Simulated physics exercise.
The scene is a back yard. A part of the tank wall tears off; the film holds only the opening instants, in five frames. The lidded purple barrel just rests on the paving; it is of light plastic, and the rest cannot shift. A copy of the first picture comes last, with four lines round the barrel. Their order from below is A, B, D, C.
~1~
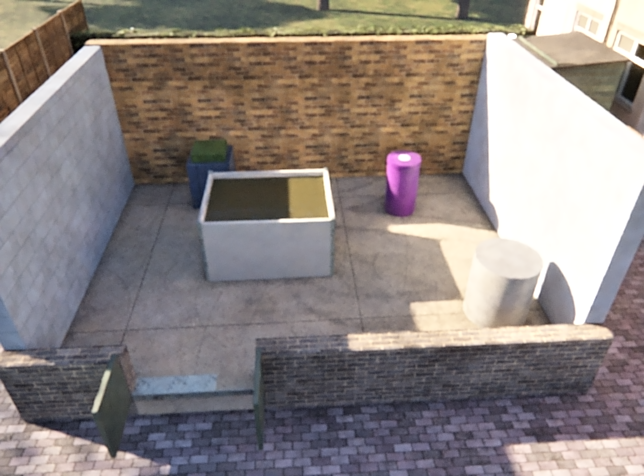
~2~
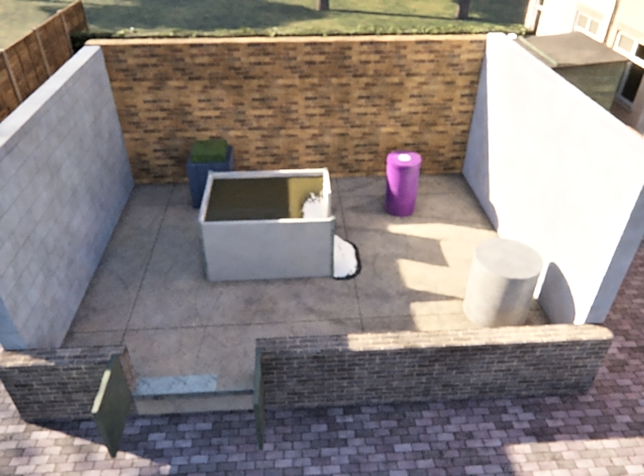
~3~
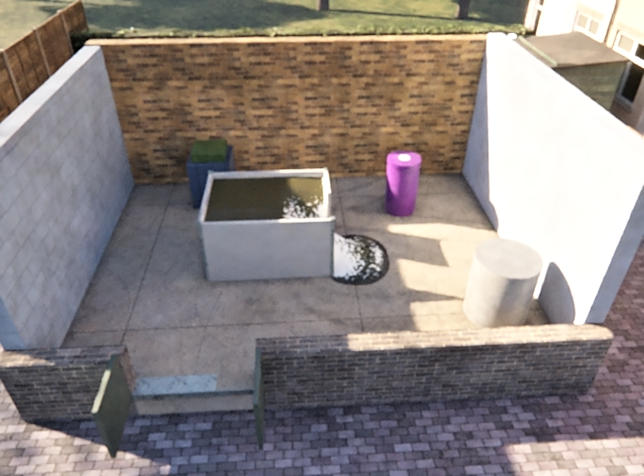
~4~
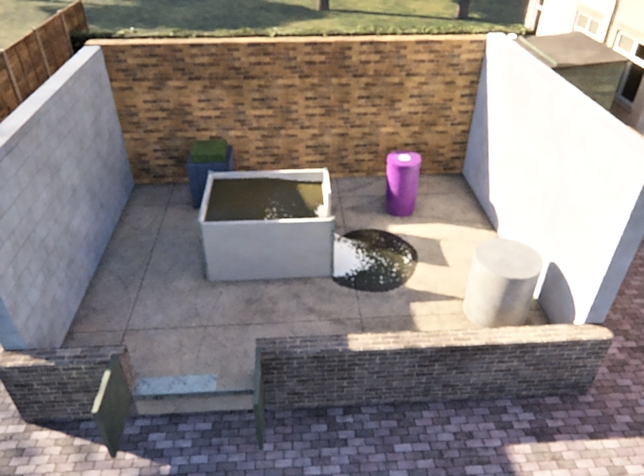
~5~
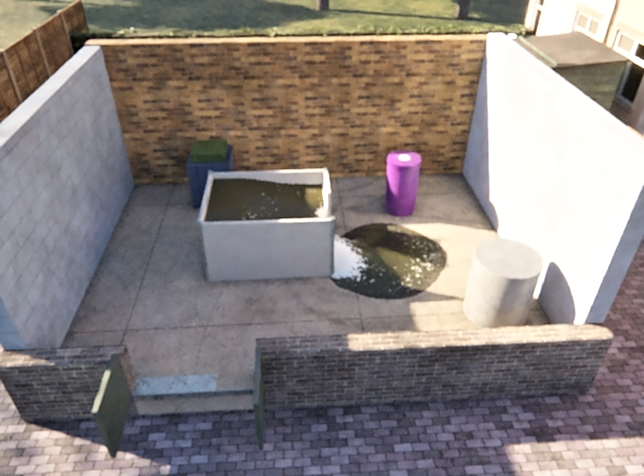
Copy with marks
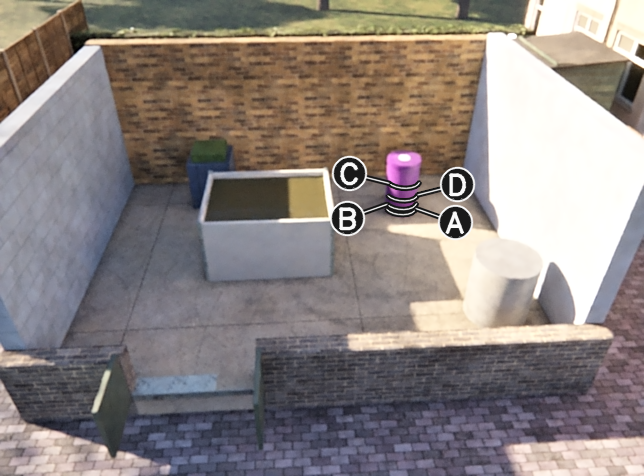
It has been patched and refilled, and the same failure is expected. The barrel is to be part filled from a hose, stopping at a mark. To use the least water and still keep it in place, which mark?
Use level B.
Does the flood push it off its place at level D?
No, that is safe.
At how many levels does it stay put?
Three of them.
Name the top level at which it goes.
The answer is A.
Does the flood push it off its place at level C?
No.
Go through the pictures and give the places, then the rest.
The first picture shows lid of the purple barrel at (405, 158); tank full, its middle at (268, 199); open gate at (192, 344).
In the second picture, 1 % of the ground wet, in view closest to the barrel at (346, 242).
In the third picture, 3 % of the ground wet, in view closest to the barrel at (374, 242).
In the fourth picture, 6 % of the ground wet, in view closest to the barrel at (385, 234).
The fifth picture shows lid of the purple barrel at (405, 158); 9 % of the ground wet, in view closest to the barrel at (391, 227).
On the marked copy, A at (403, 214); B at (403, 209); C at (406, 188); D at (404, 200); from the bottom up A, B, D, C.
With A, it is pushed about twice its own width away.
With B, it does not move.
With C, it does not move.
With D, it does not move.
